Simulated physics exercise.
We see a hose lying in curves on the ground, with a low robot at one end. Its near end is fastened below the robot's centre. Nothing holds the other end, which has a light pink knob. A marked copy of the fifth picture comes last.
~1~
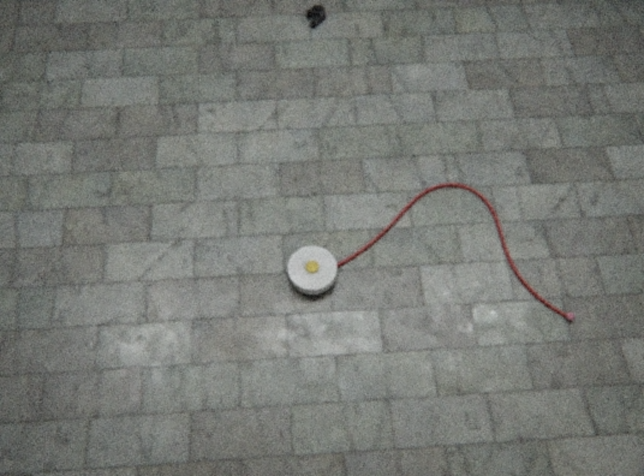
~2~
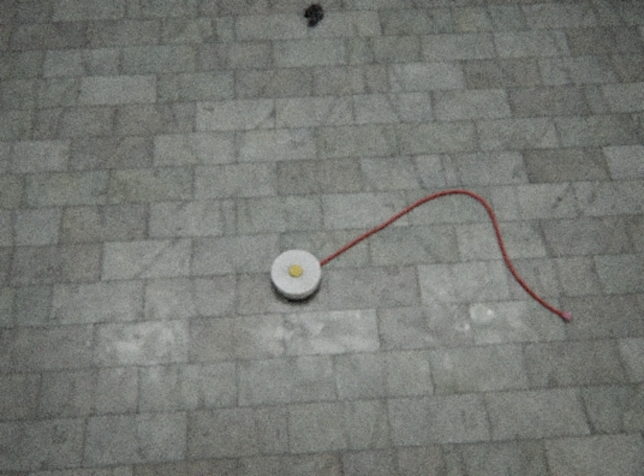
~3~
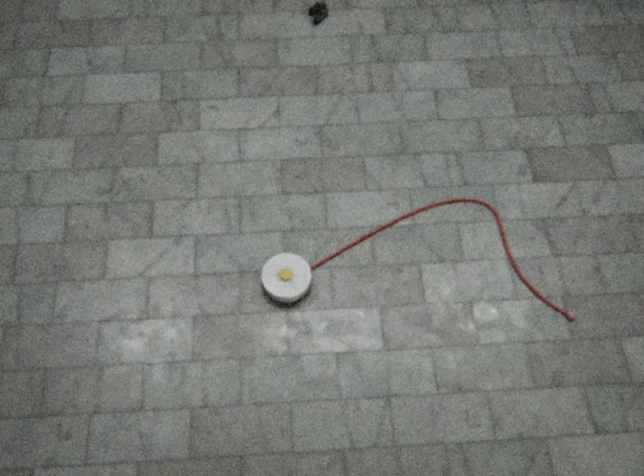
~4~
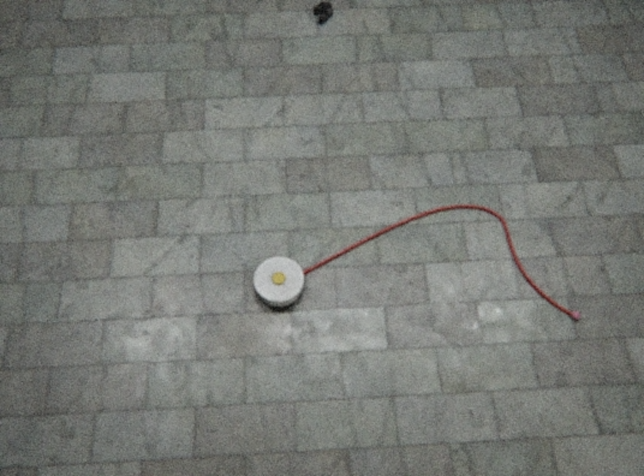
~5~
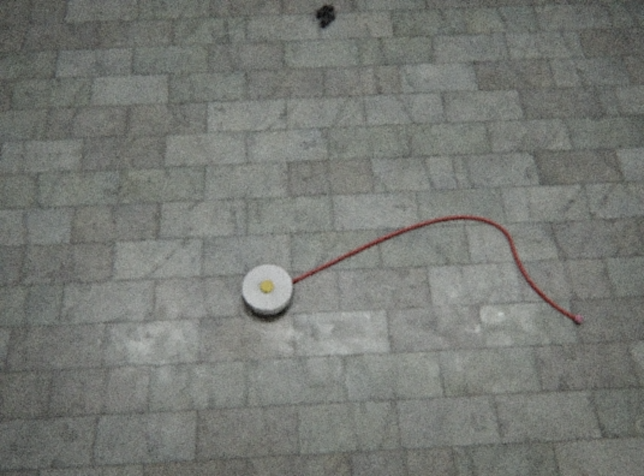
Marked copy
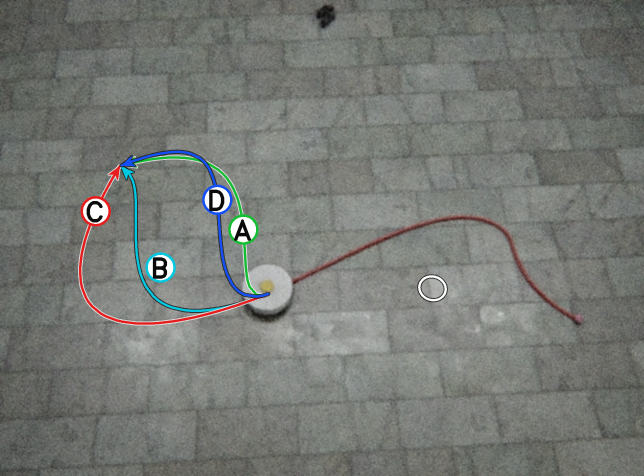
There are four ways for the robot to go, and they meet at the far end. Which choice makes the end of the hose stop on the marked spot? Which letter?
Only C gets it there.
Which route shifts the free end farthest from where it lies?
That is C.
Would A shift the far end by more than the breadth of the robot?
Yes.
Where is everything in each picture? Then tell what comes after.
Robot (312, 271); free end (571, 317), in the first frame.
Robot (296, 275); free end (567, 316), in the second frame.
Robot (287, 278); free end (571, 315), in the third frame.
Robot (279, 282); free end (576, 315), in the fourth frame.
Robot (268, 290); free end (579, 319), in the fifth frame.
On the marked copy, A from (268, 294) via (233, 188) to (123, 165); B from (268, 294) via (142, 278) to (121, 167); C from (268, 294) via (92, 306) to (120, 166); D from (268, 294) via (217, 200) to (121, 166); the ring at (433, 288).
With C. Early on, robot (135, 320), middle of the hose (337, 291), free end (528, 291).
Further on, robot (83, 235), middle of the hose (260, 297), free end (452, 286).
At the end, robot (118, 162), middle of the hose (243, 275), free end (431, 287); the free end is on the ring.
As for the rest, A leaves the free end at (466, 260); B leaves the free end at (455, 284); D leaves the free end at (465, 266).
